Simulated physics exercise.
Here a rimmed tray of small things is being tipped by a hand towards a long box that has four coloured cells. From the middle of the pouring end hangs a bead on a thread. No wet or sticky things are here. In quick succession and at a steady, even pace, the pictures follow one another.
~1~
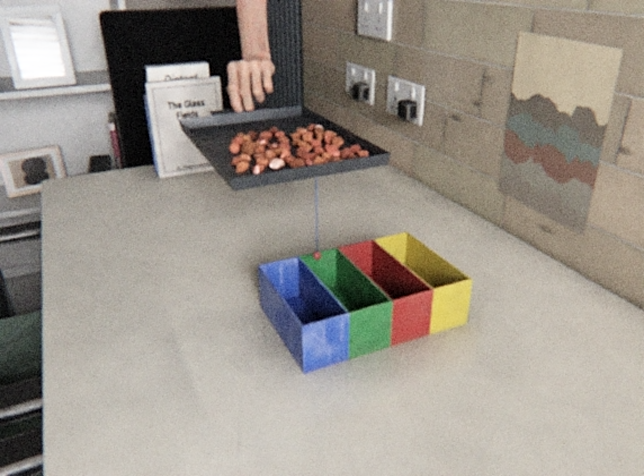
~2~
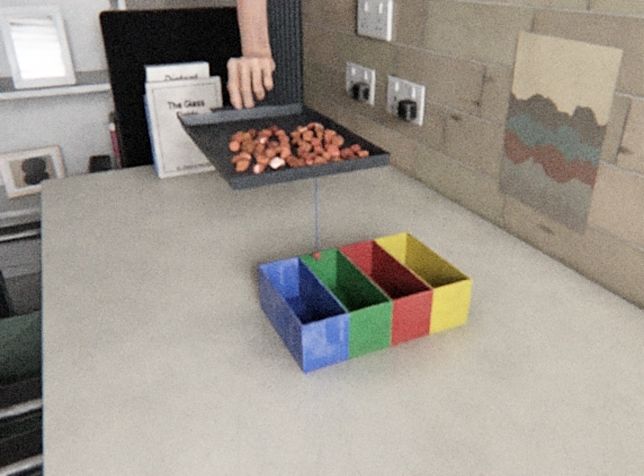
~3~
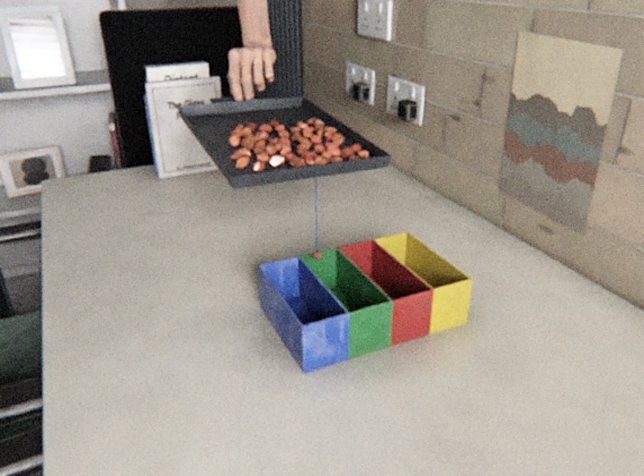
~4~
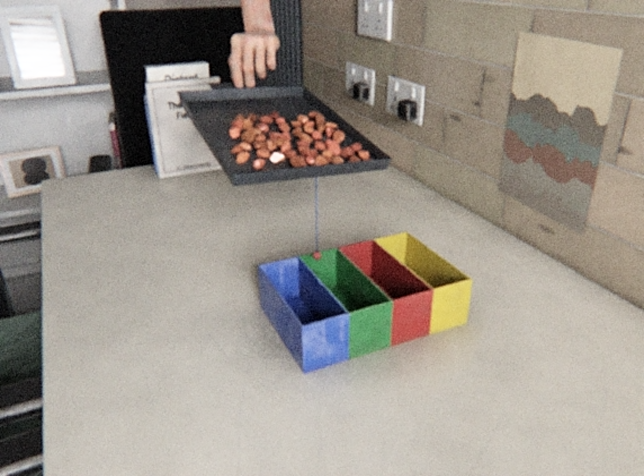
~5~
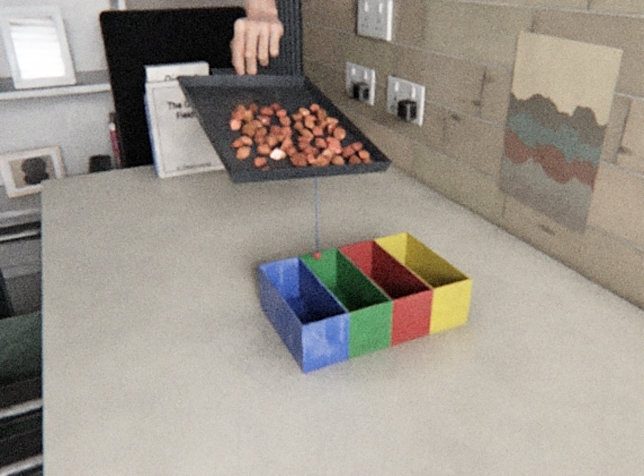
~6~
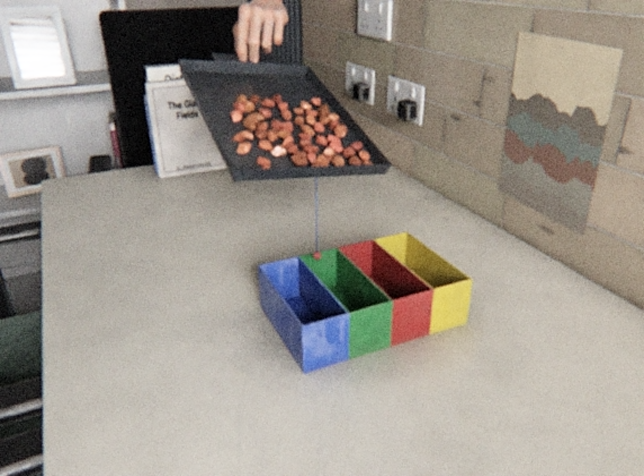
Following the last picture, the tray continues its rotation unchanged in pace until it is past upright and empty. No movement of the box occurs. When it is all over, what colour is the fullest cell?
It is the red one.
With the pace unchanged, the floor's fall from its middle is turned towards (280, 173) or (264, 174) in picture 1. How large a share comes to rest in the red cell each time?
Respectively 0 and 0 in a hundred.
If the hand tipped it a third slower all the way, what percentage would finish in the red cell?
About 50 %.
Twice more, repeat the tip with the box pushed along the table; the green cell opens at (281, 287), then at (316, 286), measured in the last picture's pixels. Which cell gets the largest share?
Try one: Yellow; try two: The cell in yellow.
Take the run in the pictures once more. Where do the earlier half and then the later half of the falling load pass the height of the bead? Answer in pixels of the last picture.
The early half goes through (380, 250), the late half through (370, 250).
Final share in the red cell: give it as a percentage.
I'd put that share near 60 per cent.
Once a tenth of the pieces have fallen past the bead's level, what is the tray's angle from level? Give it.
Tilt: Around 80 degrees.
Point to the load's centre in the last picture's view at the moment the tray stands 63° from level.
The centre of the load shows up near (346, 148) in the last view.
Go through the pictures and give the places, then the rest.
In the first frame, corners of the pouring end at (233, 177) and (387, 153), level; middle of the load at (302, 151), bits of crushed brick; bead on its thread at (317, 256); blue cell at (326, 339); green cell at (370, 326); red cell at (412, 314); yellow cell at (451, 302).
In the second frame, corners of the pouring end at (233, 177) and (387, 153), level; middle of the load at (302, 150).
In the third frame, corners of the pouring end at (233, 175) and (388, 155), tipped barely, lowest at the right corner; middle of the load at (303, 148).
In the fourth frame, corners of the pouring end at (234, 173) and (388, 158), tipped a little, lowest at the right corner; middle of the load at (303, 144).
In the fifth frame, corners of the pouring end at (235, 171) and (389, 160), tipped a little, lowest at the right corner; middle of the load at (304, 140).
In the sixth frame, corners of the pouring end at (236, 169) and (389, 163), tipped clearly, lowest at the right corner; middle of the load at (305, 137); blue cell at (326, 339); green cell at (370, 326); red cell at (412, 314); yellow cell at (451, 302).
Soon after the last picture, tray tipped steeply; all on the tray.
A little later, tray tipped past a quarter turn; about a quarter on the tray; about a third in the red cell; about a quarter in the yellow cell; a small part in the green cell; a small part falling or outside the box.
Later still, tray tipped past a quarter turn; about two thirds in the red cell; about a quarter in the green cell; about a quarter in the yellow cell; a stray few in the blue cell.
At rest, tray tipped past a quarter turn; about two thirds in the red cell; about a quarter in the green cell; about a quarter in the yellow cell; a stray few in the blue cell.
